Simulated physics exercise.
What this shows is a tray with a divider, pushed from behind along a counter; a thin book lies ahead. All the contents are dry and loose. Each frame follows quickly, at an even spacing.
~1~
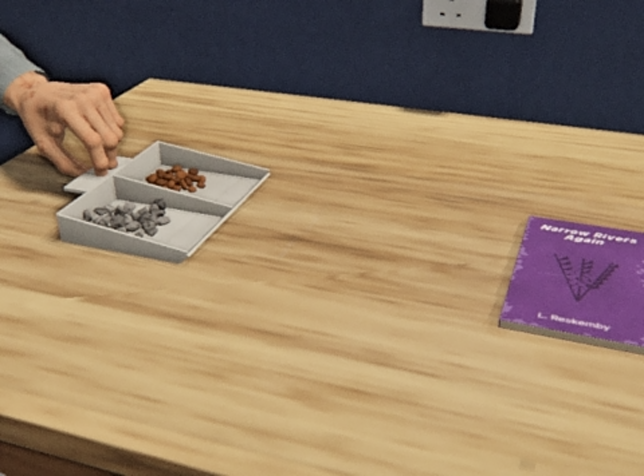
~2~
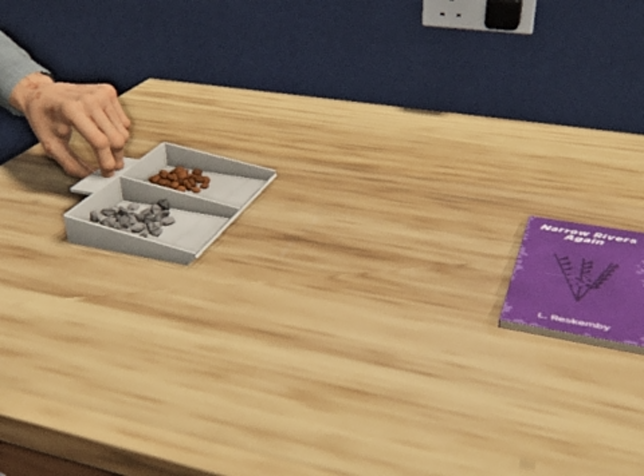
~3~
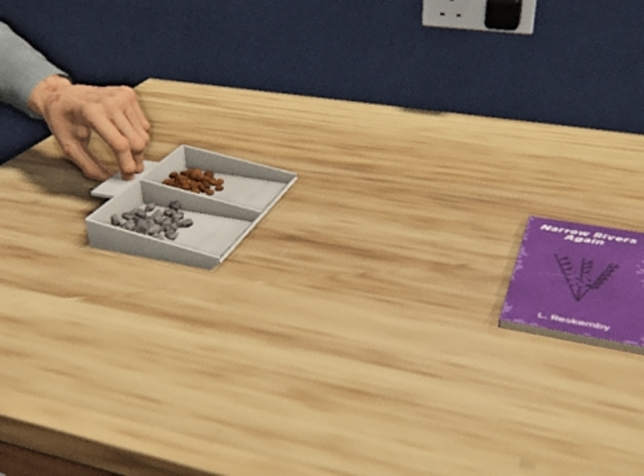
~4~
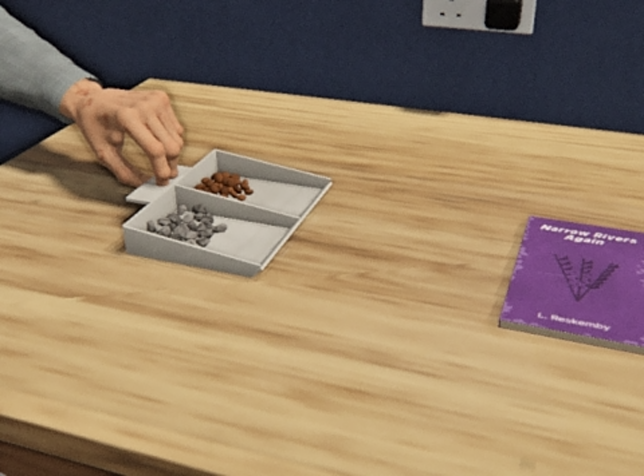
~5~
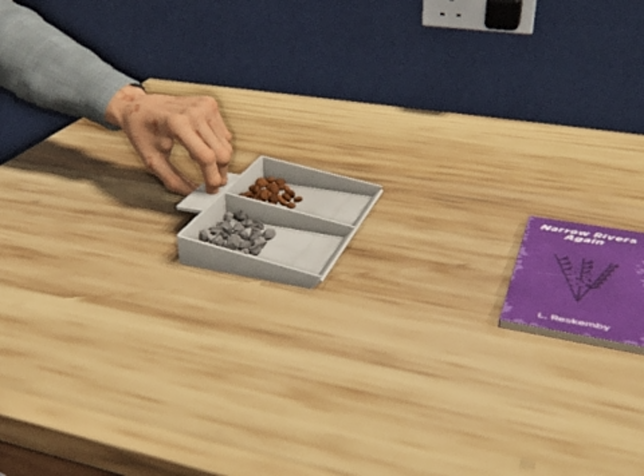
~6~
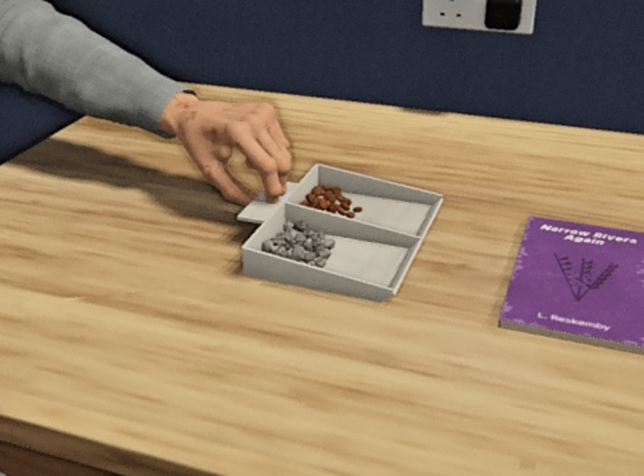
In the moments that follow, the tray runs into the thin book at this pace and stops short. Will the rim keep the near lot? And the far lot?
Well, the near lot tips some over, and as for the far lot, it tips some over.
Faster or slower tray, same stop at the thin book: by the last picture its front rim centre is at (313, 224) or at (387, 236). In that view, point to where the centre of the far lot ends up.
About (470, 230), then about (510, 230).
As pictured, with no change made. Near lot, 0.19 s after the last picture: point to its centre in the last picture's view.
Its centre lies roughly at (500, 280).
Then, 0.04 s after the last picture, tray still sliding, front rim near (465, 249); near lot all inside; far lot all inside.
Then, 0.19 s after the last picture, tray stopped at the thin book; near lot about a quarter out of the tray; far lot a small part out of the tray.
Then, 0.40 s after the last picture, tray stopped at the thin book; near lot about a third out of the tray; far lot about a third out of the tray.
At rest, tray stopped at the thin book; near lot about a third out of the tray; far lot about a third out of the tray.
